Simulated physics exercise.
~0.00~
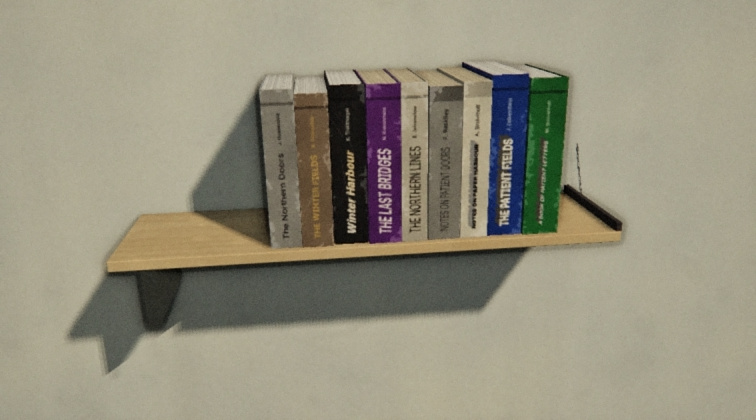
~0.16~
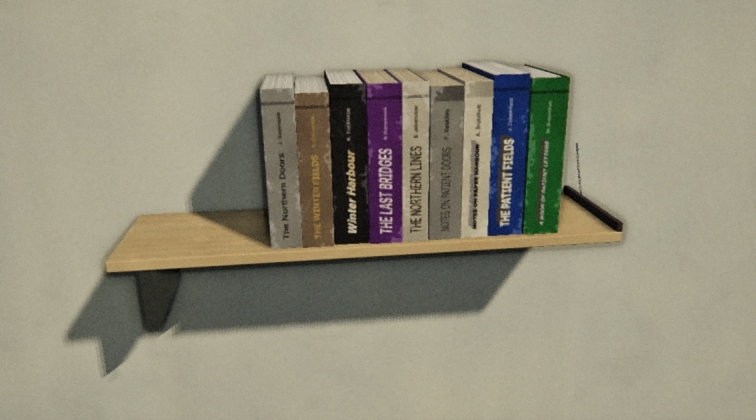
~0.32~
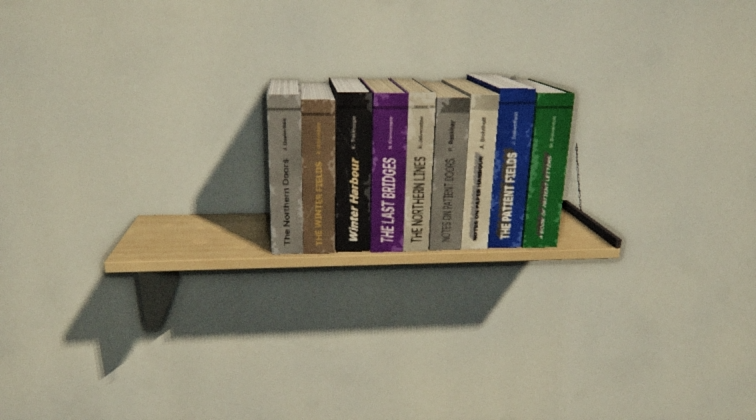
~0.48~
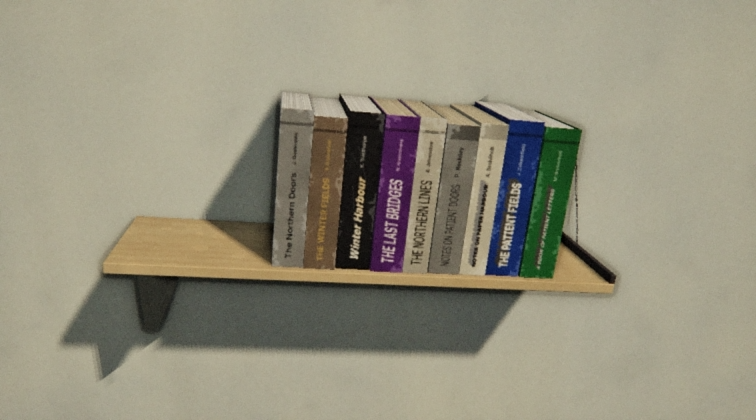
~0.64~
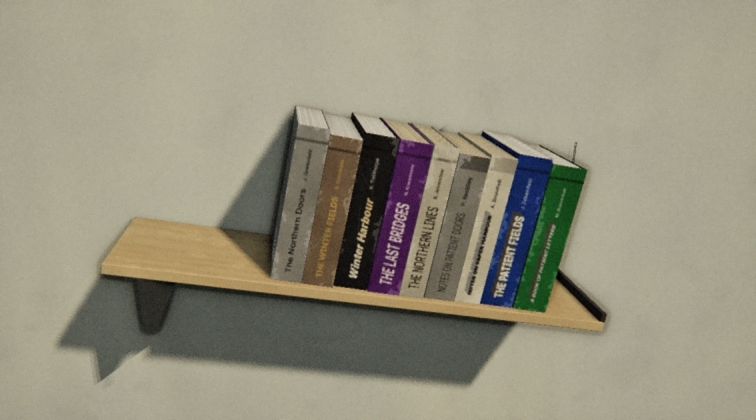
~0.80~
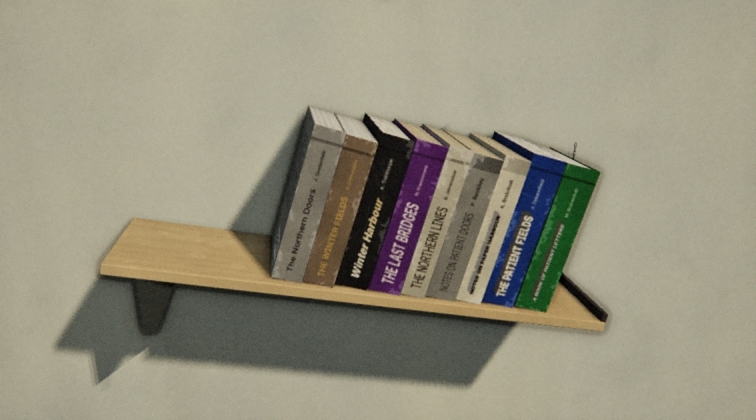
A pale wooden shelf juts from a plain grey-green wall, seen from the front and slightly above, with a dark bracket under its left side. Nine upright books stand in a row on it, grey, brown and black at the left, purple near the middle, blue and green at the right. The shelf's right end sinks, tilting the board, and the books then lean modestly rightward together.
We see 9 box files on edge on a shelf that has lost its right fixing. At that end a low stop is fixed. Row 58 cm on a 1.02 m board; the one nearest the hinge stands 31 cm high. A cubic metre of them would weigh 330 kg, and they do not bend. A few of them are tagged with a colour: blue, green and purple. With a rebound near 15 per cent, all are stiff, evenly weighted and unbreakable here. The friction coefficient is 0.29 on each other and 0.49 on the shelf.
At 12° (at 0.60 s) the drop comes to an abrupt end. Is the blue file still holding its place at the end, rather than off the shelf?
No. Well, that one is a goner.
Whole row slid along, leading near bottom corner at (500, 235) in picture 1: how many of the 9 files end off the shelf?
0.
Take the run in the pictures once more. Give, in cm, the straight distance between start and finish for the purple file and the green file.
Purple shifts close to 20 cm and green close to 130 cm.
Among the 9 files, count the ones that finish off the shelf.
The total is 2.
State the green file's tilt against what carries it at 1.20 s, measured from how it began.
It's at some 60 degrees.
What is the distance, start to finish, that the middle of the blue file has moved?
About 130 cm.
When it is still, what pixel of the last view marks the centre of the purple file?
Near pixel (438, 225).
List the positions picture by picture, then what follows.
In the first frame (places mark the middle of the side facing us; the camera moves round a little; leans and shifts are taken against what carries them), shelf's free end (607, 237) slope 0°; blue file (507, 158); purple file (384, 167); green file (545, 159); nothing disturbed.
In the second frame, shelf's free end (608, 238) slope 0°; blue file (508, 158).
In the third frame, shelf's free end (606, 254) slope 2°; blue file (511, 171).
In the fourth frame, shelf's free end (600, 289) slope 7°; blue file (514, 201).
In the fifth frame, shelf's free end (591, 326) slope 12°; blue file (515, 234).
In the sixth frame, shelf's free end (592, 326) slope 12°; blue file (523, 233) leaning 6°; purple file (408, 220) leaning 6°; green file (557, 241) leaning 5°; steepest lean 7°, the file at (308, 207); 9 disturbed, none off the shelf.
After 1.20 s, none of the 9 files off the shelf, 9 disturbed; blue file leaning 41°; green file on its side.
After 1.66 s, 1 of the 9 files off the shelf; blue file upside down; green file on its side.
At rest (2.5 s), 2 of the 9 files off the shelf; blue file on its side; green file on its side; purple file leaning 52°.
